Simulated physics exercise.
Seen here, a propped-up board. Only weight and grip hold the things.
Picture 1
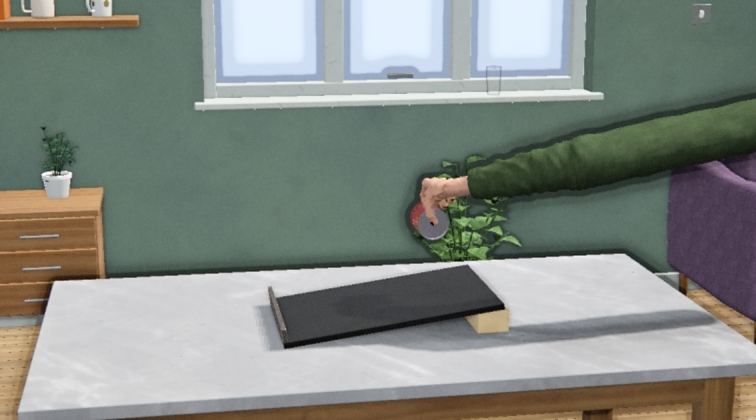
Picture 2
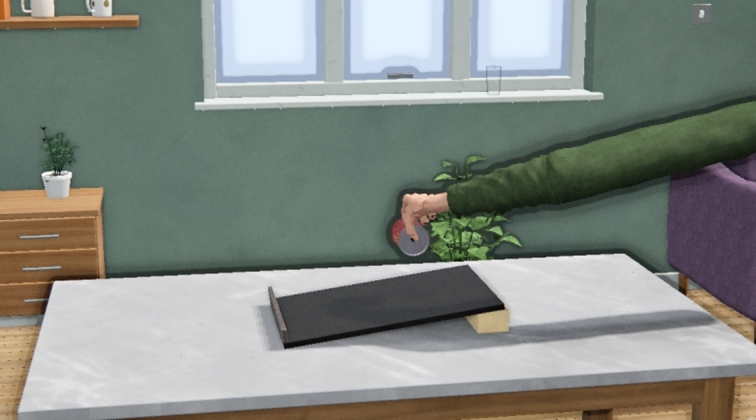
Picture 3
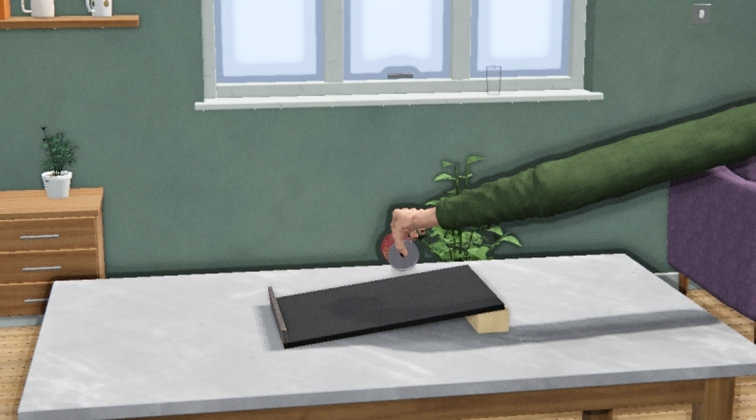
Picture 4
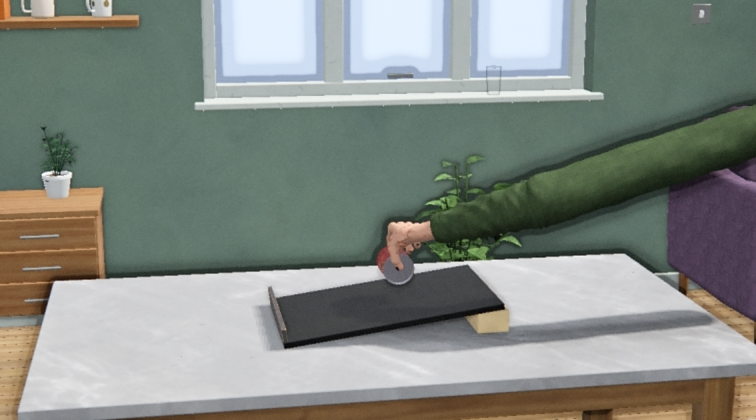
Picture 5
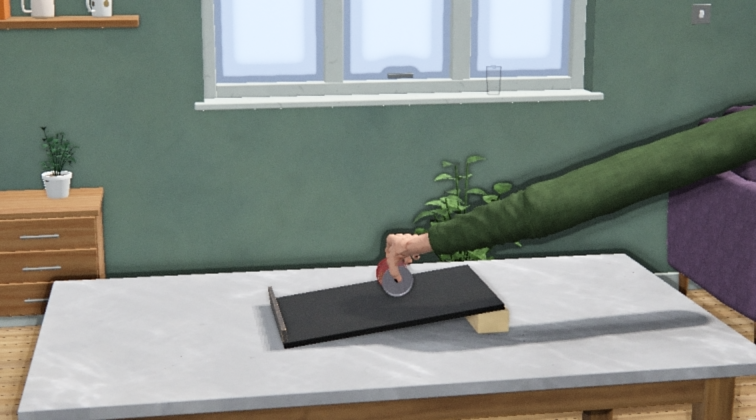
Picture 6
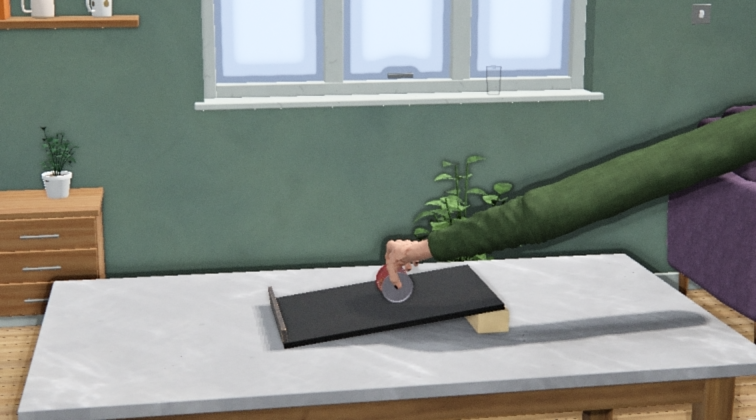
A hand lowers a round red tin leftward and down onto a propped-up black board.
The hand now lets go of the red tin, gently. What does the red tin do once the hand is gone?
In the end the red tin slides or rolls down.
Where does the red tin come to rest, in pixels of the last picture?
Around (294, 301).
Then, 0.50 s later than the last frame, red tin moved about its own width near (370, 287).
Then, 0.70 s later than the last frame, red tin moved well along near (341, 292).
Then, 0.90 s later than the last frame, red tin moved well along near (299, 300).
When it is over, moved from the start, red tin. End places, in pixels of the last picture, red tin near (294, 301). The red tin runs down the board.
